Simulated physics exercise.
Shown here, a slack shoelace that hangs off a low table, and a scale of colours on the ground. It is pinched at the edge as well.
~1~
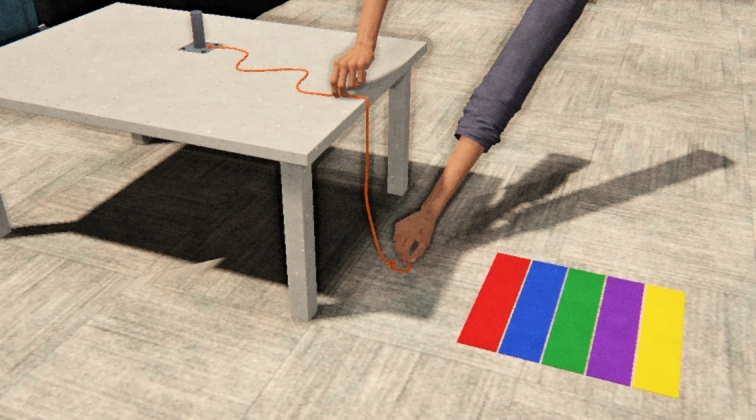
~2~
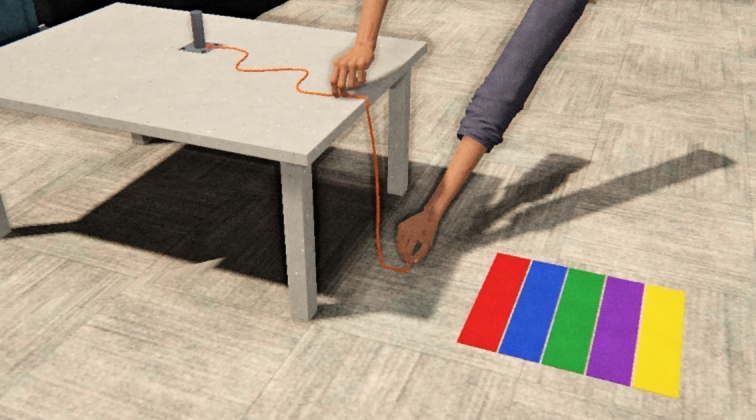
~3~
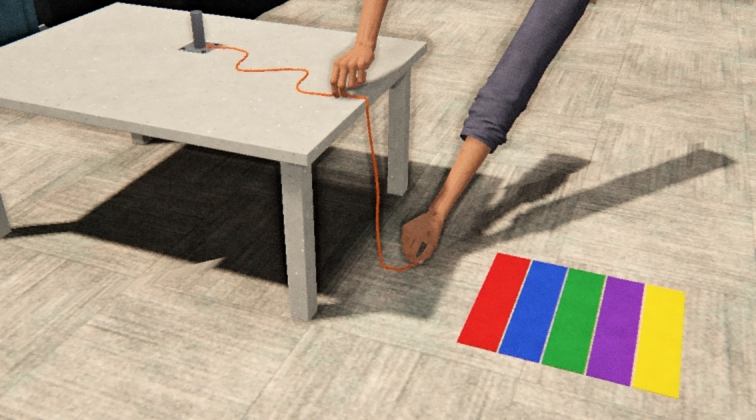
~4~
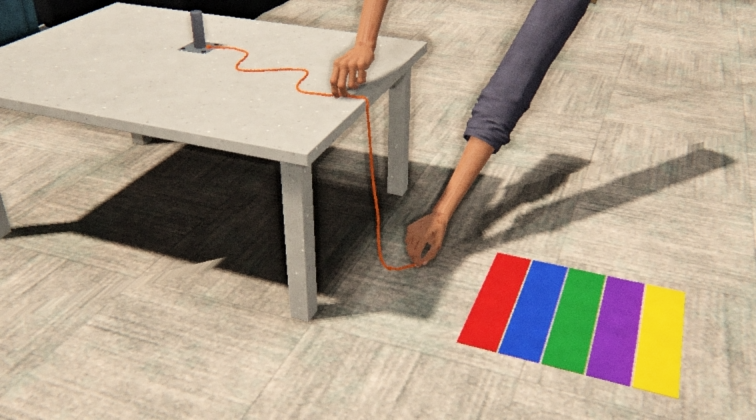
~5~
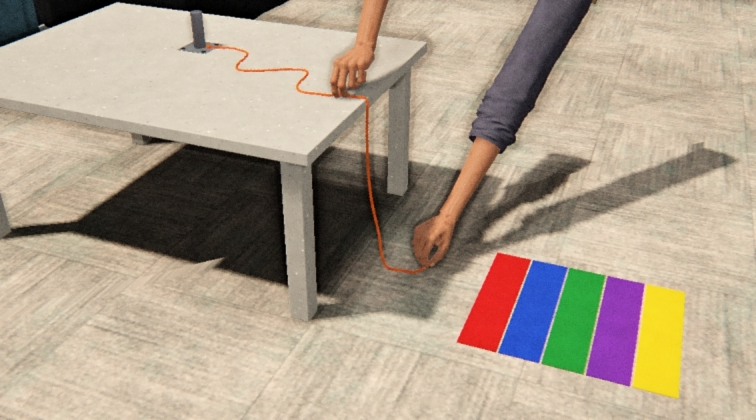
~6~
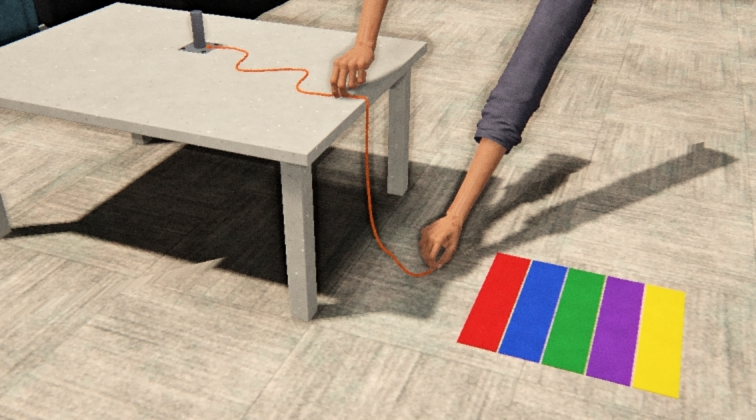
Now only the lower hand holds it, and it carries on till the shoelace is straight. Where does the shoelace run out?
Over purple.
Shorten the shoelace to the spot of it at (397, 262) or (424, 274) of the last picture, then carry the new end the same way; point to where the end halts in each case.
The places are (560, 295) and (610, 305).
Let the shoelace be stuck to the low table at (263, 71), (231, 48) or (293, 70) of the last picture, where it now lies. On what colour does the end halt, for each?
One after the other, green; purple; green.
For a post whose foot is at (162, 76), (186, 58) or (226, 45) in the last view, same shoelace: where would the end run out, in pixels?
Try by try, around (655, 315), (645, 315) and (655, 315).
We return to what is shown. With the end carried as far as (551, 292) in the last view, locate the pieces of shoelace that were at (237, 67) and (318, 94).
They go to (276, 65) and to (382, 127).
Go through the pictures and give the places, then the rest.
In the first picture, end (409, 260); red (484, 328); blue (525, 338); green (567, 349); purple (612, 360); yellow (657, 371).
In the second picture, end (412, 261); shoelace through (238, 50) (252, 71) (302, 80) (353, 97) (377, 170) (378, 243).
In the third picture, end (417, 262).
In the fourth picture, end (421, 263); shoelace through (238, 50) (252, 71) (302, 80) (353, 97) (372, 170) (379, 243).
In the fifth picture, end (428, 265).
In the sixth picture, end (436, 266); shoelace through (238, 50) (252, 71) (302, 80) (353, 97) (367, 169) (380, 243).
Early on, end near (551, 292); over blue.
Midway, end near (601, 303); over purple.
At the end of the slack, end near (631, 310); over purple. The end stops over the purple strip.
